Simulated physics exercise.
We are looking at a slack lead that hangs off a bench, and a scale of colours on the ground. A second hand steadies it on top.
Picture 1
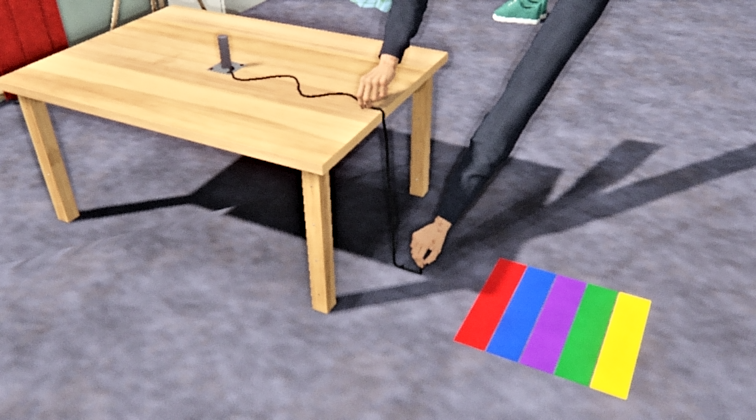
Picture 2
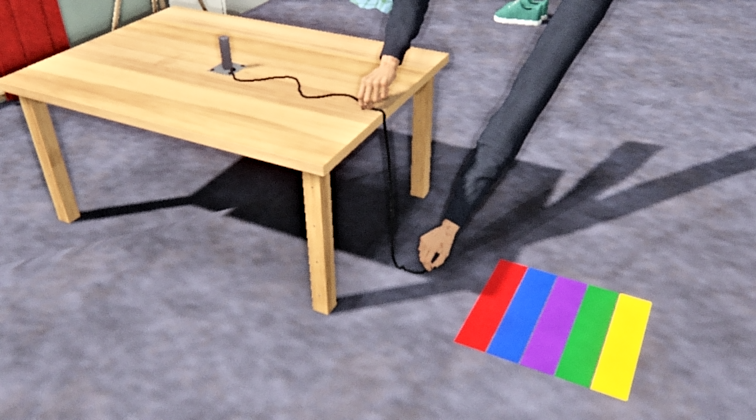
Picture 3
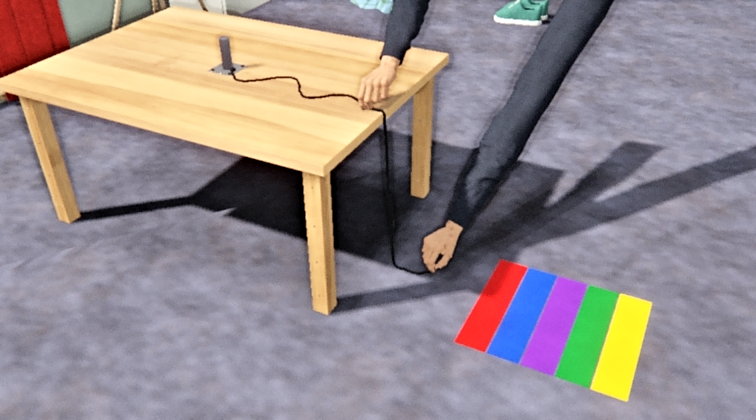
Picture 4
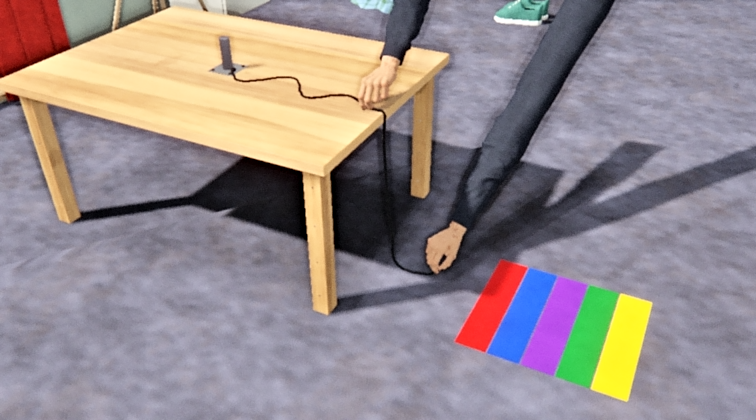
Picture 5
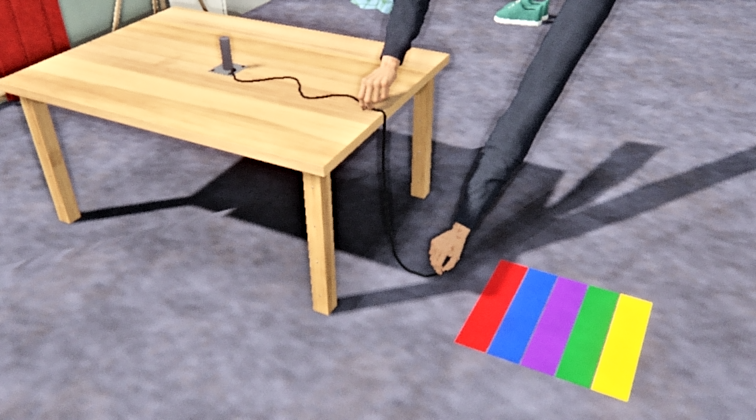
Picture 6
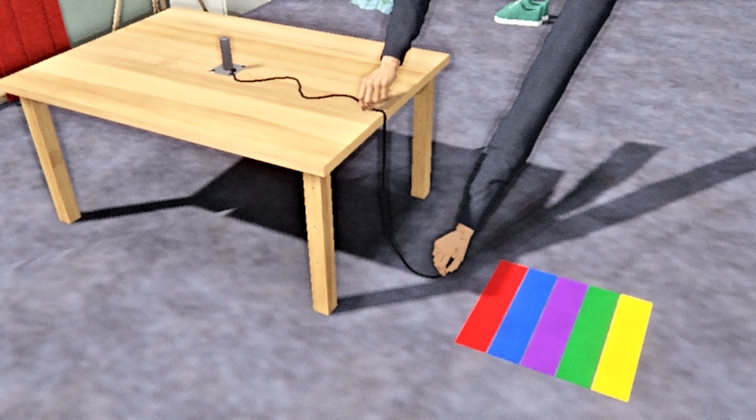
To begin with, a black cord runs across a wooden table and hangs slack over its edge, one hand resting on it there while another pinches its lower end near the floor. The lower hand then shifts slightly right, drawing the end a little closer to the still, multicoloured striped sheet.
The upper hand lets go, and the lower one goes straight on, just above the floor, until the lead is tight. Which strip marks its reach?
The green one.
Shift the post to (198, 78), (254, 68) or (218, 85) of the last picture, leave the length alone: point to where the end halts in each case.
About (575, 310), (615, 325) and (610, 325).
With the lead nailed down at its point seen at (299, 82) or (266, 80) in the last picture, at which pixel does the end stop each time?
In that order: (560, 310) and (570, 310).
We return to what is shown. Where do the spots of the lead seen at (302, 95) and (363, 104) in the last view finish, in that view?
Near (338, 97) and (400, 127).
Soon after, end near (536, 300); over blue.
After that, end near (571, 311); over purple.
At the stop, end near (592, 317); over green. It halts on the green strip.
